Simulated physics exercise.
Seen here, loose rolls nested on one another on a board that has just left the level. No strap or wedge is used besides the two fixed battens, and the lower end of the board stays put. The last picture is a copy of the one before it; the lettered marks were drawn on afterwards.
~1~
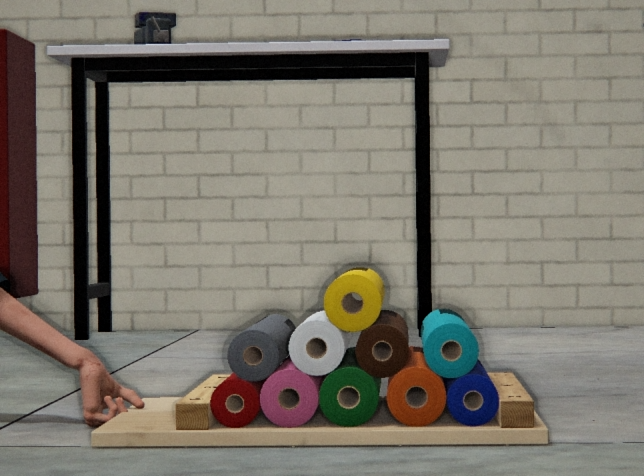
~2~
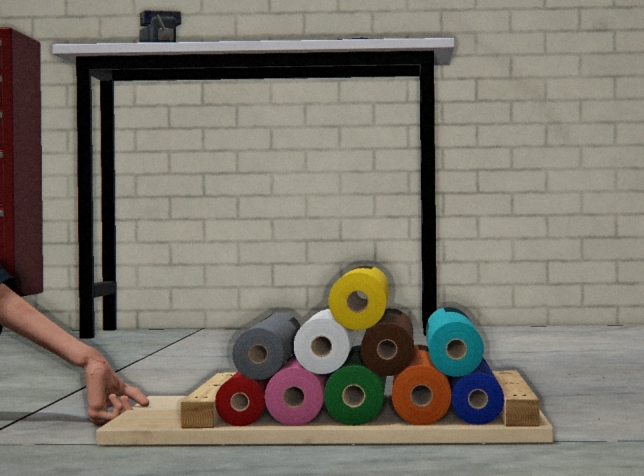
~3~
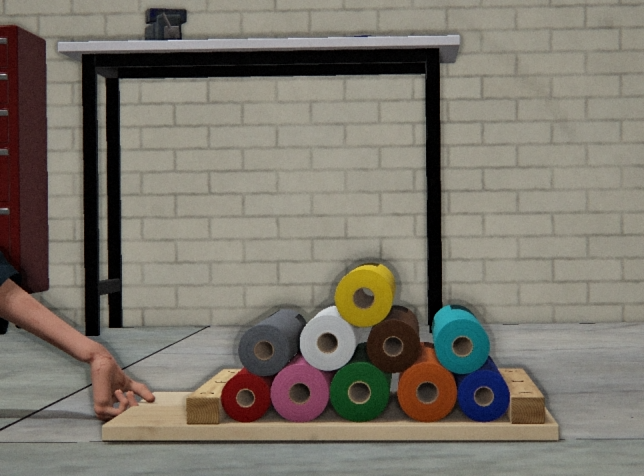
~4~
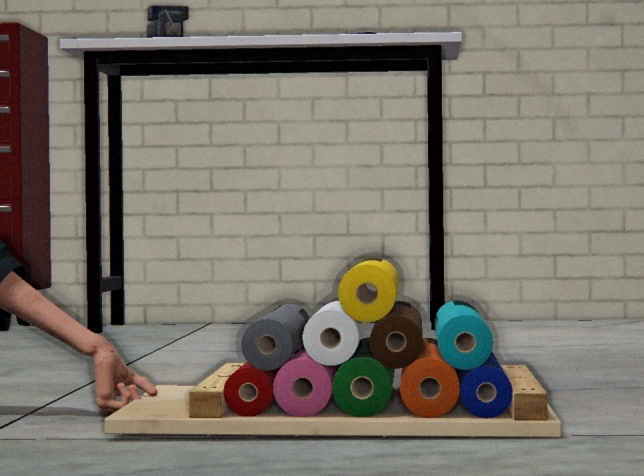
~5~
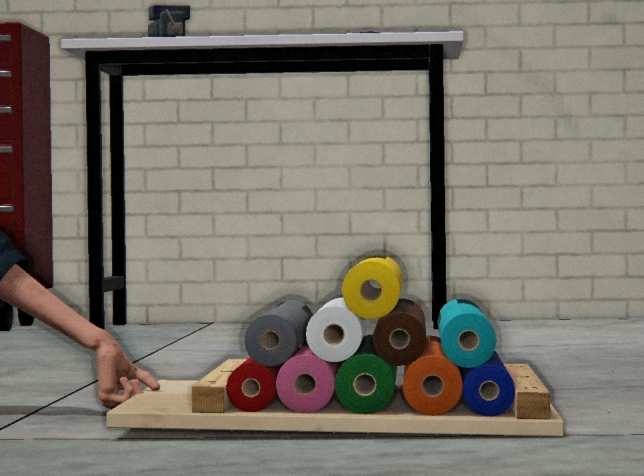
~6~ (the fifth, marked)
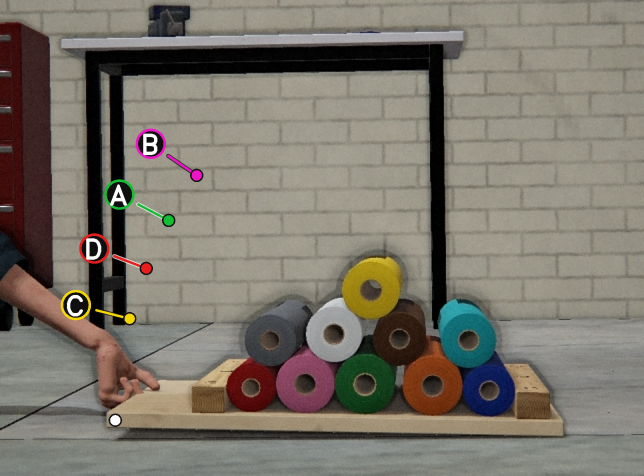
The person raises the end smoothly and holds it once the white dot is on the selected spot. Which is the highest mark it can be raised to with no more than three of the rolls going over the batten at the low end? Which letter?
At most to A.
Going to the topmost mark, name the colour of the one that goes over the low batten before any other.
The turquoise one.
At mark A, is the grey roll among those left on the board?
The grey roll: Yes.
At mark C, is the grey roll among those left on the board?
Yes.
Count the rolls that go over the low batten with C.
At C the number is none.
On the marked copy, A at (169, 221); B at (197, 175); C at (130, 319); D at (146, 268); the white dot at (115, 420).
Taking A. A third of the way, board at 17°.
Two thirds of the way, board at 28°.
When it is over, board at 28°, one over the low batten (turquoise).
As for the rest, B four over the low batten (turquoise, brown, white, yellow); C none over the low batten; D none over the low batten.
